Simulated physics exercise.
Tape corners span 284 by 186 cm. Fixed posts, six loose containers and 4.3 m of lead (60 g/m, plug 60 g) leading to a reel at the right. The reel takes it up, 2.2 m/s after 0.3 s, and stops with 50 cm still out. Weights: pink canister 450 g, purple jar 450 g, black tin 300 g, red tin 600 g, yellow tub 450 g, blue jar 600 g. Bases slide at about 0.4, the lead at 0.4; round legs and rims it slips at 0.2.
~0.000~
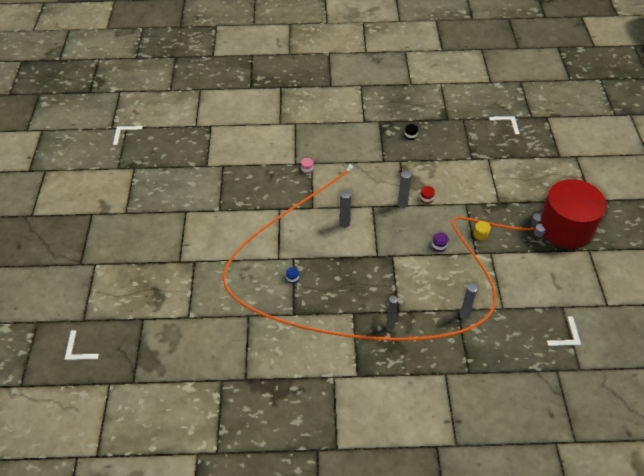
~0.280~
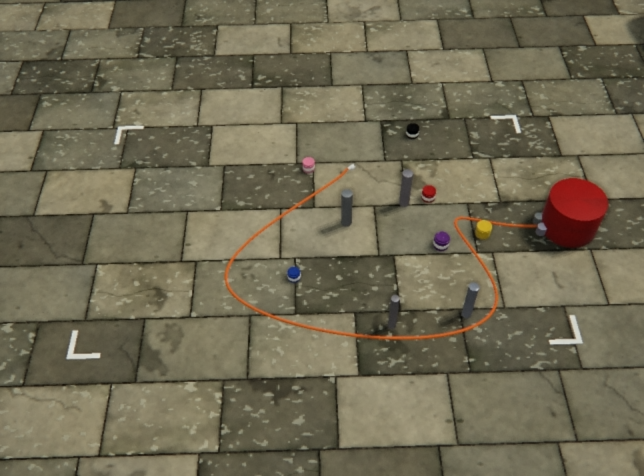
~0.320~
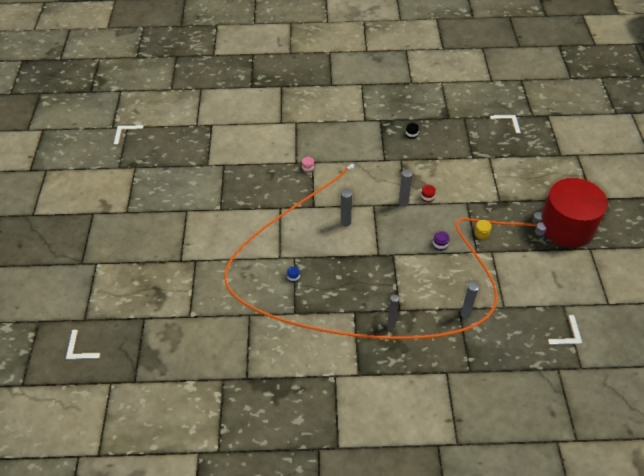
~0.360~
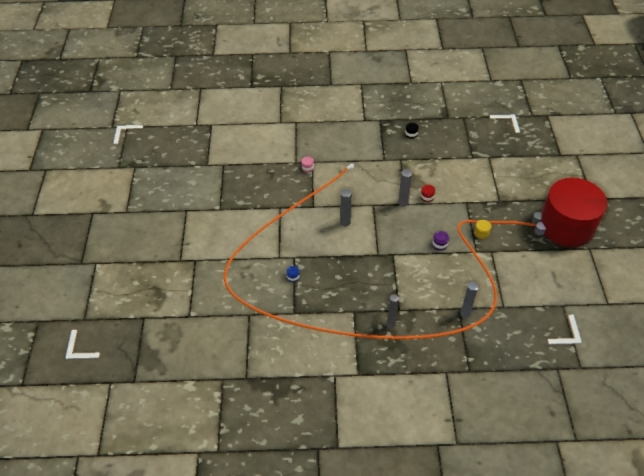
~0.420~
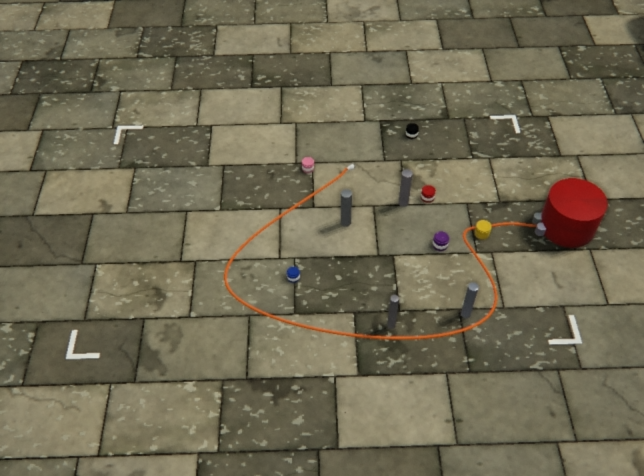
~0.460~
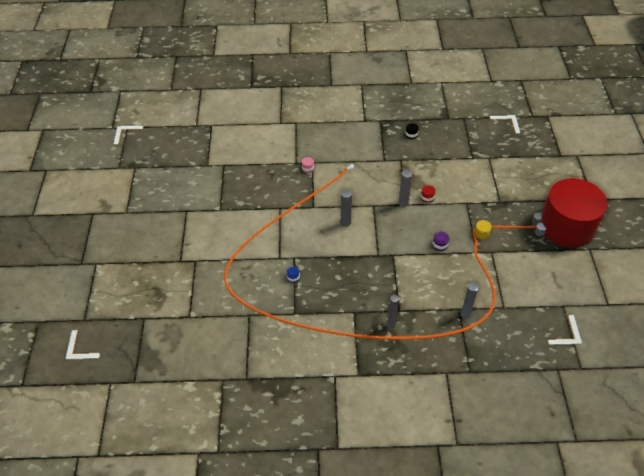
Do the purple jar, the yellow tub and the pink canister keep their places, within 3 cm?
In order: The purple jar keeps its place; the yellow tub leaves its place; the pink canister stays put.
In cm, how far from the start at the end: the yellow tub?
Yellow tub 120 cm.
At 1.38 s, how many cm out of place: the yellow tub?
Yellow tub 35 cm.
By 0.9 s, plug at (343, 172); yellow tub 31 cm off its start.
By 1.4 s, plug at (282, 343); yellow tub 33 cm off its start, blue jar 10 cm off its start.
By 1.8 s, plug at (637, 297); yellow tub 36 cm off its start at (541, 250), blue jar 10 cm off its start at (310, 270).
By 2.3 s, plug at (530, 222); yellow tub 87 cm off its start, blue jar 10 cm off its start.
By 3.1 s, plug at (530, 218); yellow tub 120 cm off its start at (572, 119), purple jar 0 cm off its start at (442, 237), pink canister 0 cm off its start at (308, 161), blue jar 10 cm off its start at (310, 270).
